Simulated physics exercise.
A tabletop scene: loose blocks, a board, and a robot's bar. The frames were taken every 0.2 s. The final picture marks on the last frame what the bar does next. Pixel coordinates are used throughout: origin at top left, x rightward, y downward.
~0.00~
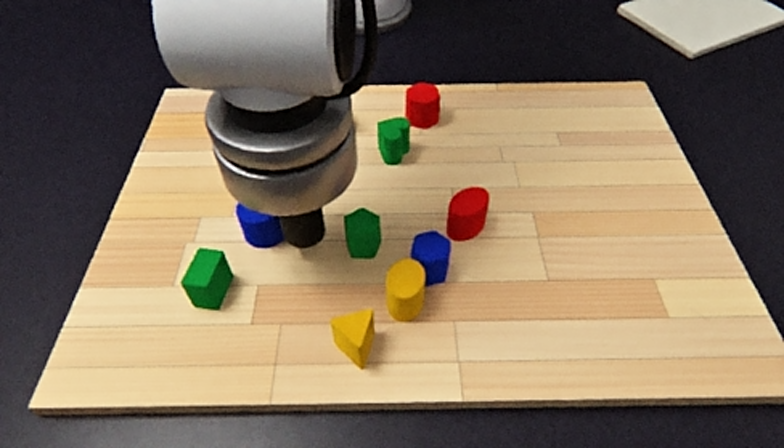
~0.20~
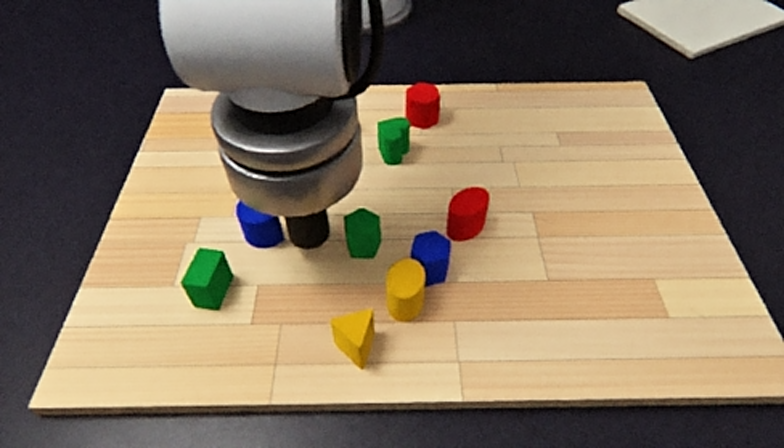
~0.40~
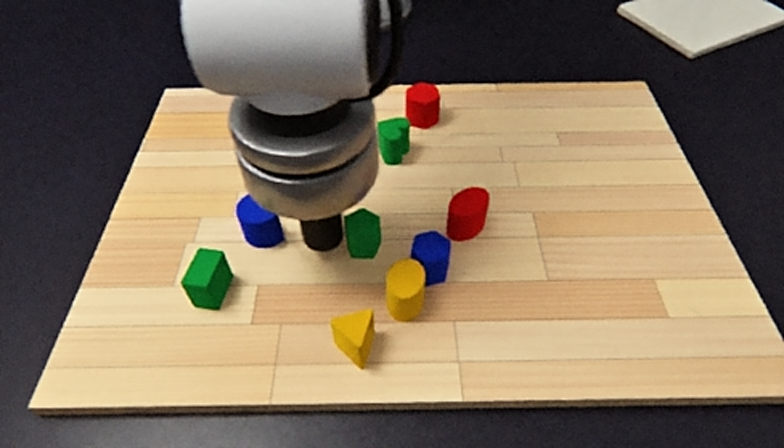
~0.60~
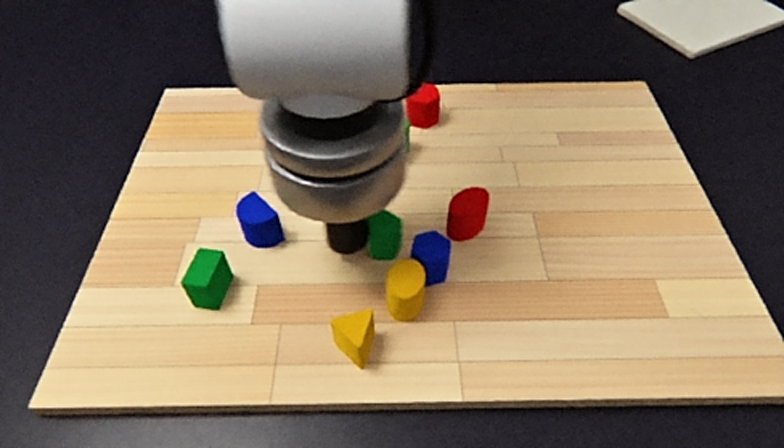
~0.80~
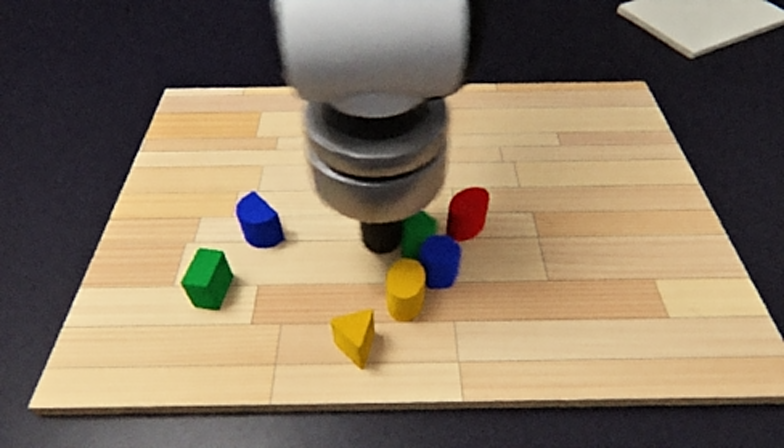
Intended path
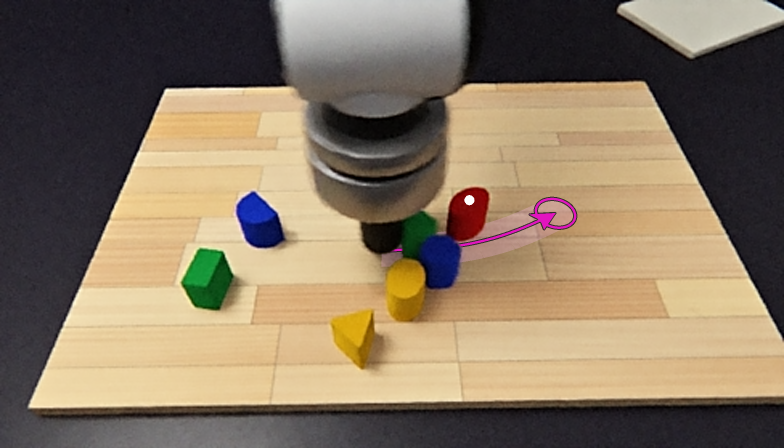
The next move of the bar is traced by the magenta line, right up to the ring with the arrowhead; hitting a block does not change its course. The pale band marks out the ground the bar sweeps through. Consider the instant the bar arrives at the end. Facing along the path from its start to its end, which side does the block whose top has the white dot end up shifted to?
The answer is left.
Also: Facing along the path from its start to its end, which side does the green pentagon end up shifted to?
Well, taking the path from its start to its end as straight ahead, the green pentagon moves to the right.
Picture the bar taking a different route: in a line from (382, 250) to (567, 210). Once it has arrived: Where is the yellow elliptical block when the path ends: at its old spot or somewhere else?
It keeps its position.
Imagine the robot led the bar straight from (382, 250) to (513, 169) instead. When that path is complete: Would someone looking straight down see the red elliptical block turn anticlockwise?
I expect so.
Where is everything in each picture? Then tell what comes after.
The first frame shows bar's lower end at (305, 232); yellow elliptical block at (406, 277); green pentagon at (362, 220); blue hexagonal block at (431, 245); red elliptical block at (469, 200).
The second frame shows bar at (310, 233); blocks still.
The third frame shows bar at (323, 236); blocks still.
The fourth frame shows bar at (347, 239); green pentagon at (384, 222).
The fifth frame shows bar at (381, 238); yellow elliptical block at (406, 277); green pentagon at (419, 222); blue hexagonal block at (441, 249); red elliptical block at (469, 200).
Drawn move, from (382, 250) over (446, 247) and (505, 234) to (555, 213); the dot is on the red elliptical block.
What follows on the original path. One third of the way, bar at (447, 235); green pentagon at (487, 223), turned 15° clockwise; blue hexagonal block at (464, 253), turned 80° clockwise; red elliptical block at (494, 194), turned 65° anticlockwise.
Two thirds of the way, bar at (508, 222); green pentagon at (550, 220), turned 40° clockwise; blue hexagonal block at (467, 253), turned 90° clockwise; red elliptical block at (513, 182).
At the end, bar at (560, 201); yellow elliptical block still; green pentagon at (579, 217), turned 120° clockwise; blue hexagonal block at (467, 253), turned 90° clockwise; red elliptical block at (520, 173), turned 175° anticlockwise.
